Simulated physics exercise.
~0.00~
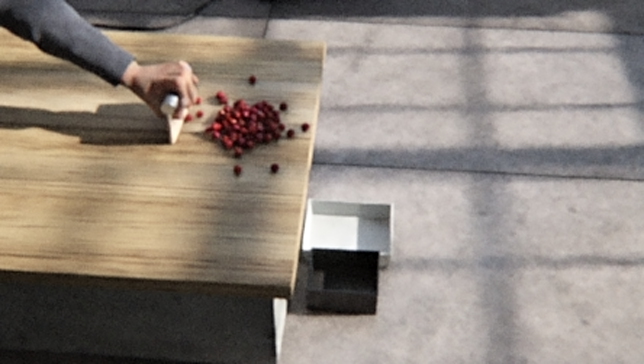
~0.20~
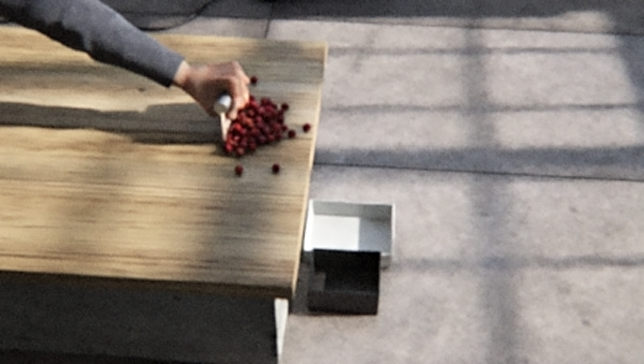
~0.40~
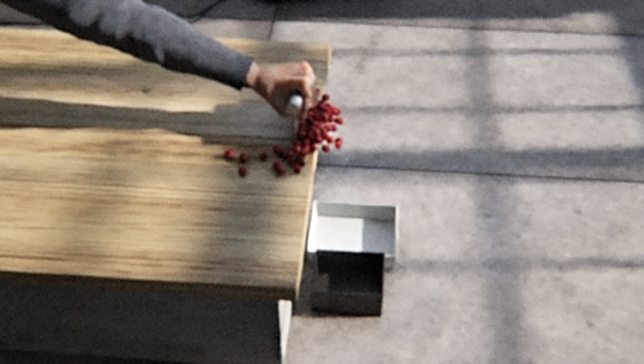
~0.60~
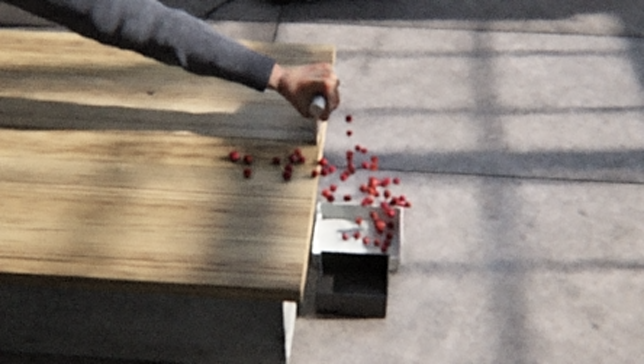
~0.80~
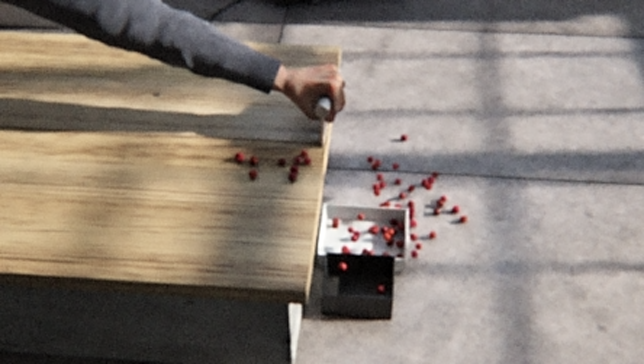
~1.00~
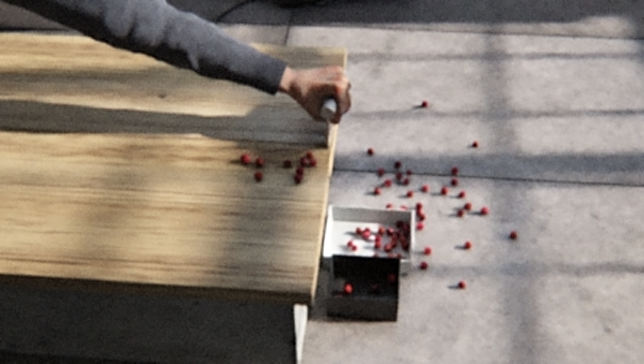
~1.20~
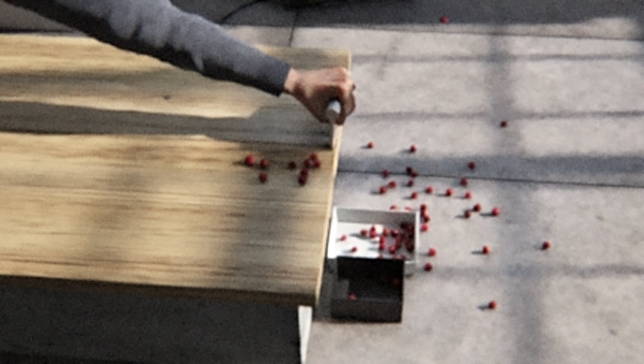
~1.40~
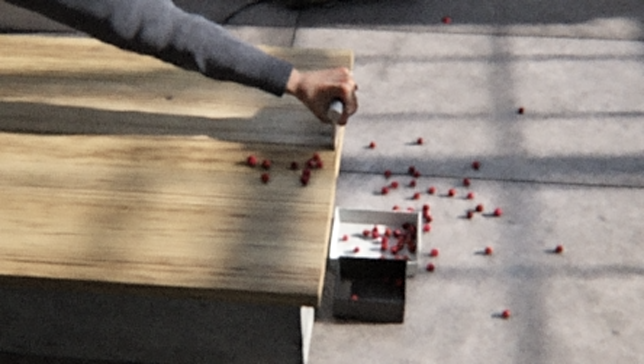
Hand with a scraper pushing red berries right off a wooden table, some landing in a white tin, many scattering across the floor.
